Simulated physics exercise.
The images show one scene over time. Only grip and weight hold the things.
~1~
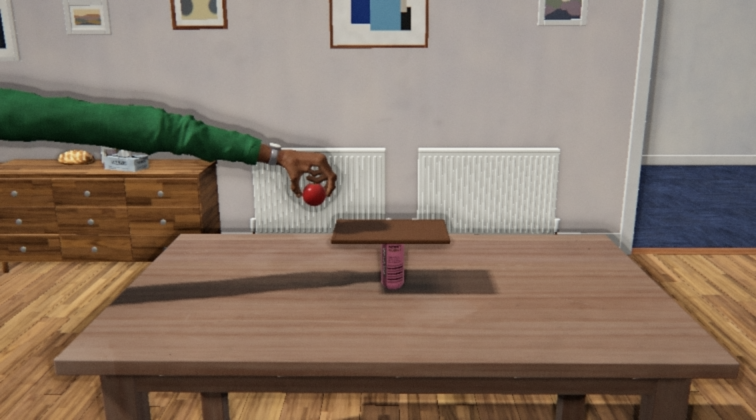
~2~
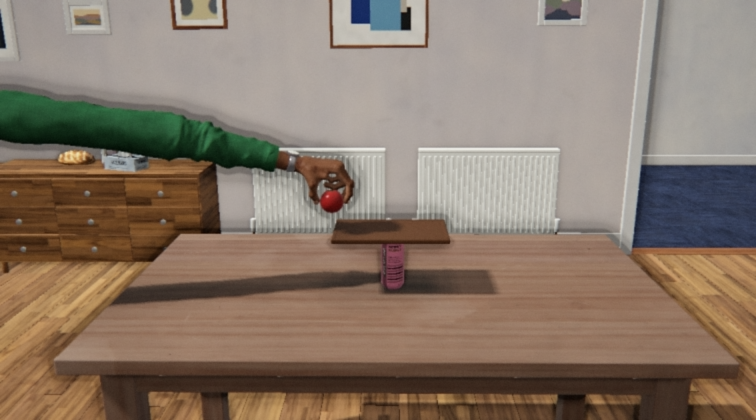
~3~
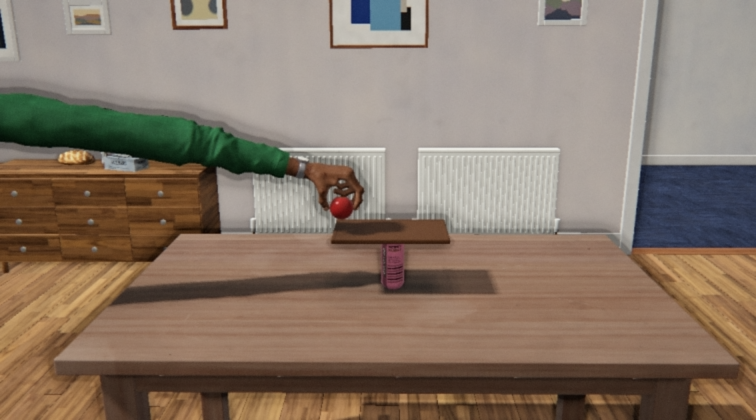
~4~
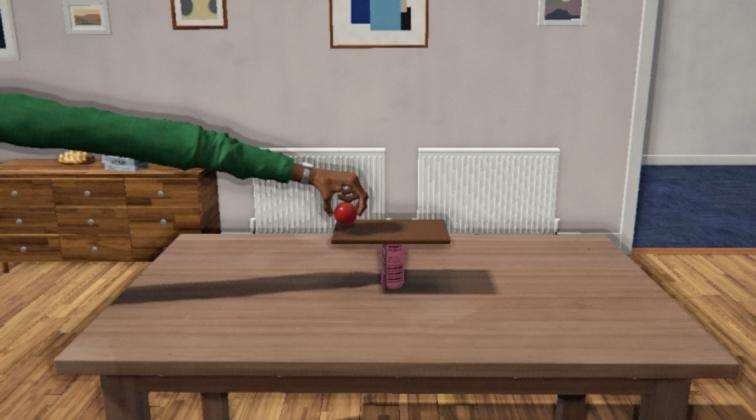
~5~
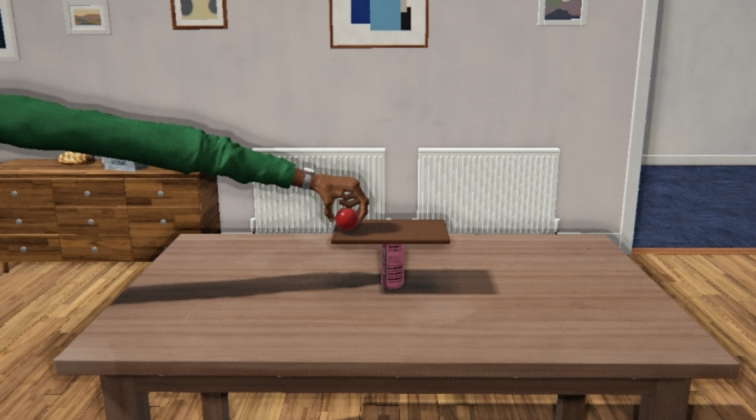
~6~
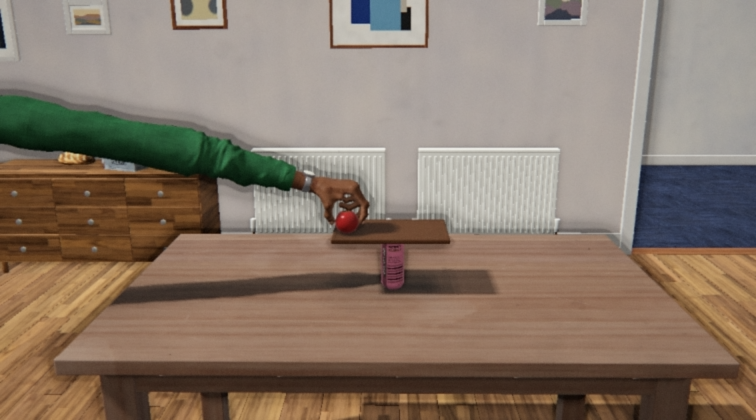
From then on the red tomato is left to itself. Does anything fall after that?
I expect the stack to come down, at least in part.
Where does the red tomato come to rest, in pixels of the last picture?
Near (297, 286).
Then, 0.40 s later than the last frame, red tomato now fallen; brown lid tilted by 61°.
Then, 0.50 s later than the last frame, brown lid tilted by 74°.
Then, 1.10 s later than the last frame, brown lid now fallen.
When it is over, fallen, brown lid and red tomato; pink can as before. End places, in pixels of the last picture, red tomato near (297, 286). The stack loses its balance.
